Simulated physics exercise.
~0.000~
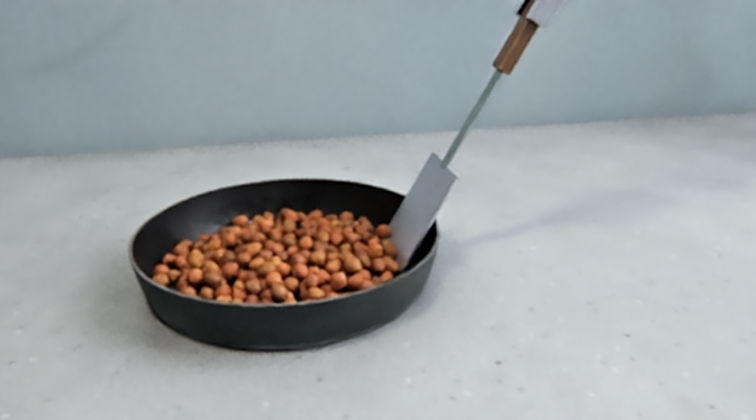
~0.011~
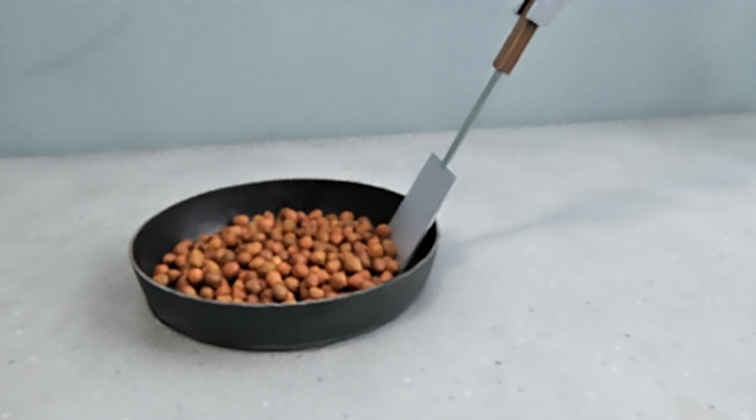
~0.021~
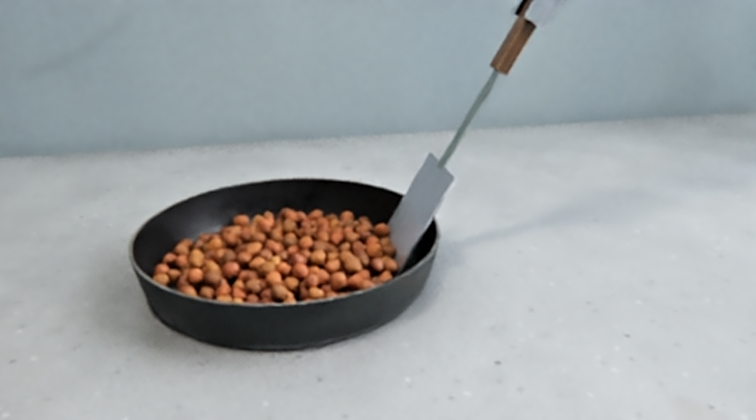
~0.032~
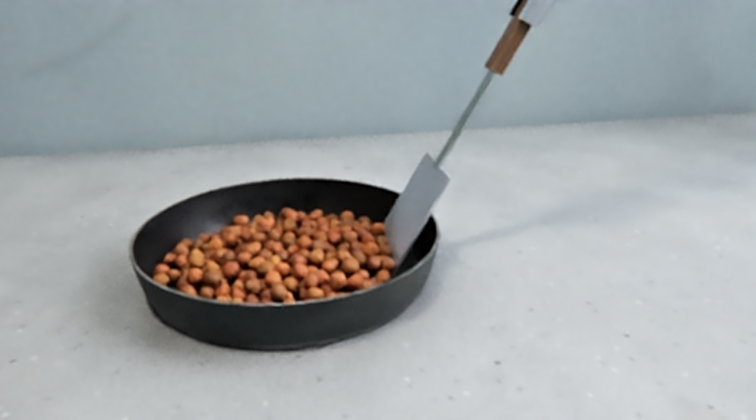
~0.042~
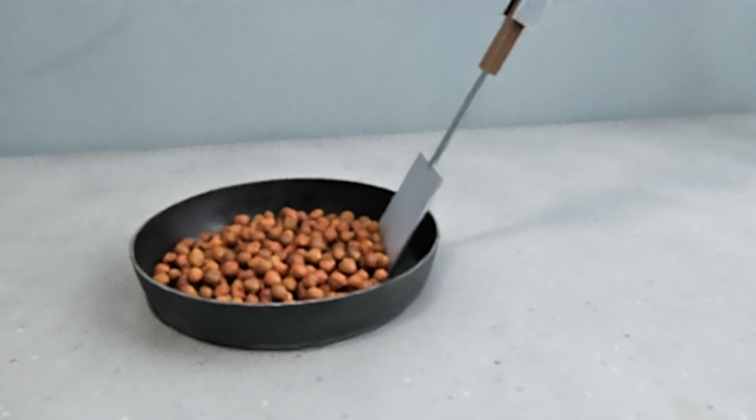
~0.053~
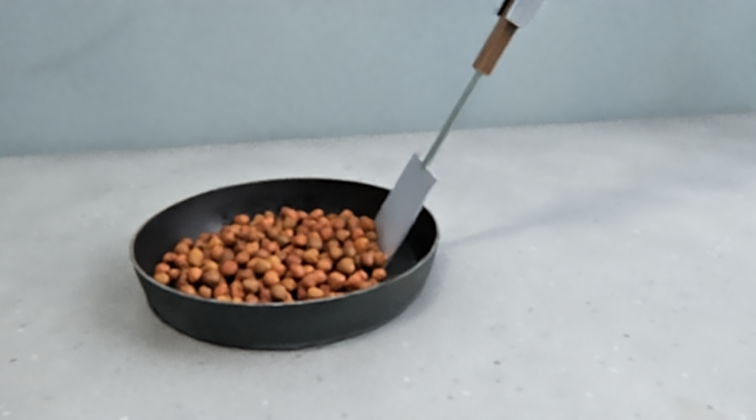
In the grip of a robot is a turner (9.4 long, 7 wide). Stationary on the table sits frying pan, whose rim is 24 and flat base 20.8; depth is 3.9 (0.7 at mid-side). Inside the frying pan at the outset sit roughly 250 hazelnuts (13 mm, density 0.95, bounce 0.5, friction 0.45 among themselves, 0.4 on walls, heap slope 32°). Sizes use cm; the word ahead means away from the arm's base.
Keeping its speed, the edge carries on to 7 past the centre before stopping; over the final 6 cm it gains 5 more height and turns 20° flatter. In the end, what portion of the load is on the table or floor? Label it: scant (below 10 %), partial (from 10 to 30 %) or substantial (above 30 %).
Scant (below 10 %).
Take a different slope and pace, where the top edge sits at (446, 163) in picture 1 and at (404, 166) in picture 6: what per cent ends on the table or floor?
My guess would be close to 15 per cent.
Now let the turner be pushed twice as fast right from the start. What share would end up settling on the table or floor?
In that case, around 15 per cent would end on the table or floor.
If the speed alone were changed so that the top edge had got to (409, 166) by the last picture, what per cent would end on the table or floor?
My guess is around 15 percent.
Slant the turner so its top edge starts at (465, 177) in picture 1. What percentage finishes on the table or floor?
Some 5 per cent.
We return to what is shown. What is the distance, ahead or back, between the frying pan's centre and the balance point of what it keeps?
Some 3.5 cm ahead of the centre.
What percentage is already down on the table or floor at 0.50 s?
Close to 5 per cent of the load.
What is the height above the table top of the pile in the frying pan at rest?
Height at the end: Around 4.5 cm.
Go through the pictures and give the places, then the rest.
In the first picture, the turner top edge at (446, 163), sloping 60°; upper third of the load around (302, 251), from x 160 to 395, top at y 215; 252 in the frying pan.
In the second picture, the turner top edge at (445, 164), sloping 60°; upper third of the load around (302, 251), from x 160 to 395, top at y 215.
In the third picture, the turner top edge at (443, 164), sloping 60°; upper third of the load around (302, 251), from x 160 to 390, top at y 215.
In the fourth picture, the turner top edge at (438, 164), sloping 60°; upper third of the load around (303, 250), from x 160 to 390, top at y 215.
In the fifth picture, the turner top edge at (432, 164), sloping 60°; upper third of the load around (302, 250), from x 160 to 390, top at y 215.
In the sixth picture, the turner top edge at (426, 165), sloping 60°; upper third of the load around (300, 249), from x 160 to 390, top at y 215; 252 in the frying pan.
After 0.15 s, sloping 60°, highest piece 4 above the table; 252 in the frying pan.
After 0.25 s, sloping 52°, highest piece 6 above the table; 252 in the frying pan.
After 0.50 s, sloping 40°, highest piece 4 above the table; 245 in the frying pan, 7 on the table or floor.
After 1.55 s, sloping 40°, highest piece 4 above the table; 245 in the frying pan, 7 on the table or floor.
In the end, 245 in the frying pan, 7 on the table or floor. That is 3 % on the table or floor.
